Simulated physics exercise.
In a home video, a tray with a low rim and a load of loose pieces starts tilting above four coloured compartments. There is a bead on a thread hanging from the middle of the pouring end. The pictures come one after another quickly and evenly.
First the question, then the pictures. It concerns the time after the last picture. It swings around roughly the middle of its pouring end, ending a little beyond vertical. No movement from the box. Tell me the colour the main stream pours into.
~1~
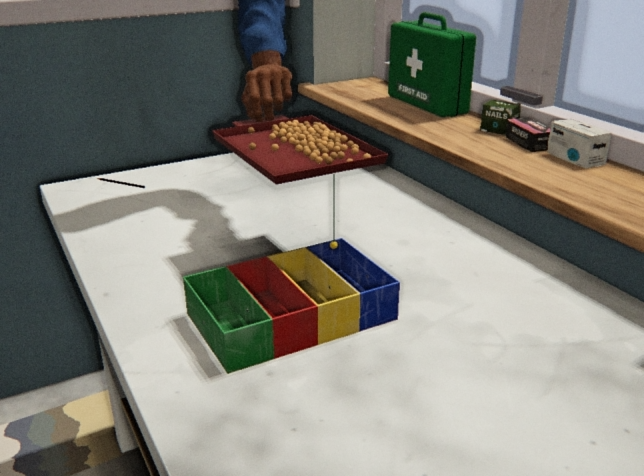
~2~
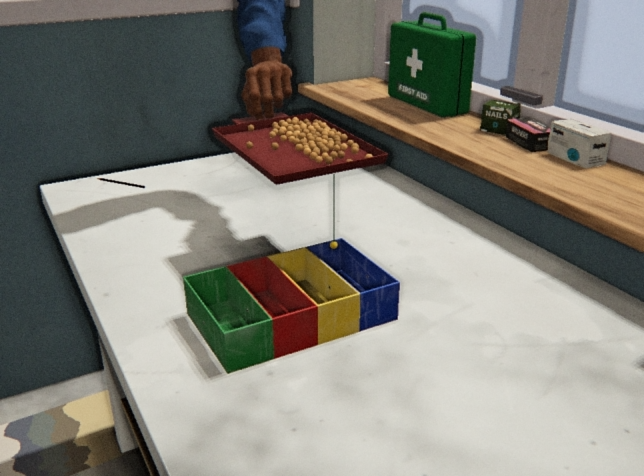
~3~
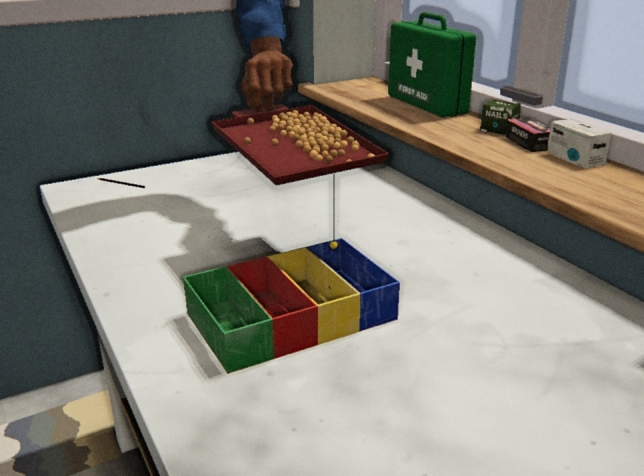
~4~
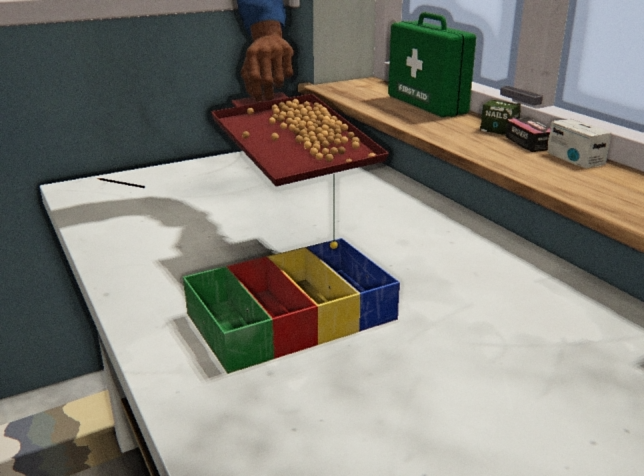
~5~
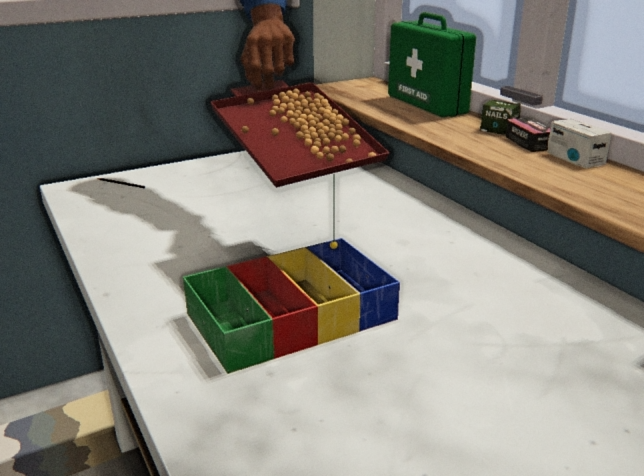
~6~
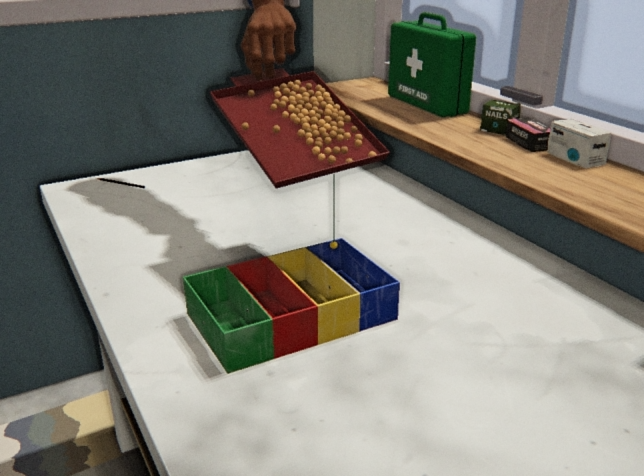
The main stream pours into the yellow cell.
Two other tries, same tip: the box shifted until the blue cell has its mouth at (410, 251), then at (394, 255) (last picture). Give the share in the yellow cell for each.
Roughly 10% on the first try and 20% on the second.
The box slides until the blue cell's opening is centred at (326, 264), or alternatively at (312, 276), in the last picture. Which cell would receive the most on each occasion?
For the first position it is the yellow cell, and for the second it is blue.
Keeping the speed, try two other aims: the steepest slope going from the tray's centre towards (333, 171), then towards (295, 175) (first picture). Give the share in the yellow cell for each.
Lab note: Try one about 20 %, try two about 50 %.
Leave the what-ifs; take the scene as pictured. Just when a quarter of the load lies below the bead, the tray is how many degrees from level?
Roughly 75 degrees from level.
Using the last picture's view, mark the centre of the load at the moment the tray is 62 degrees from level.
I'd mark the middle close to (316, 166).
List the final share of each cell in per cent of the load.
I'd put the green cell near 0, the red cell near 20, the yellow cell near 50, and the blue cell near 20.
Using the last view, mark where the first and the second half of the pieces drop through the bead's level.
The opening half passes (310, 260), the closing half (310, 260).
Soon, tray tipped steeply; most on the tray; a stray few in the red cell; a stray few in the yellow cell; a stray few in the blue cell; about a quarter falling or outside the box.
A while on, tray tipped right over; about a quarter on the tray; about a quarter in the yellow cell; a small part in the red cell; a small part in the blue cell; a stray few in the green cell; about a third falling or outside the box.
Towards the end, tray tipped past a quarter turn; about half in the yellow cell; about a quarter in the blue cell; about a quarter in the red cell; a stray few in the green cell; a small part falling or outside the box.
Finally, tray tipped past a quarter turn; about half in the yellow cell; about a quarter in the blue cell; about a quarter in the red cell; a stray few in the green cell; a small part outside the box.
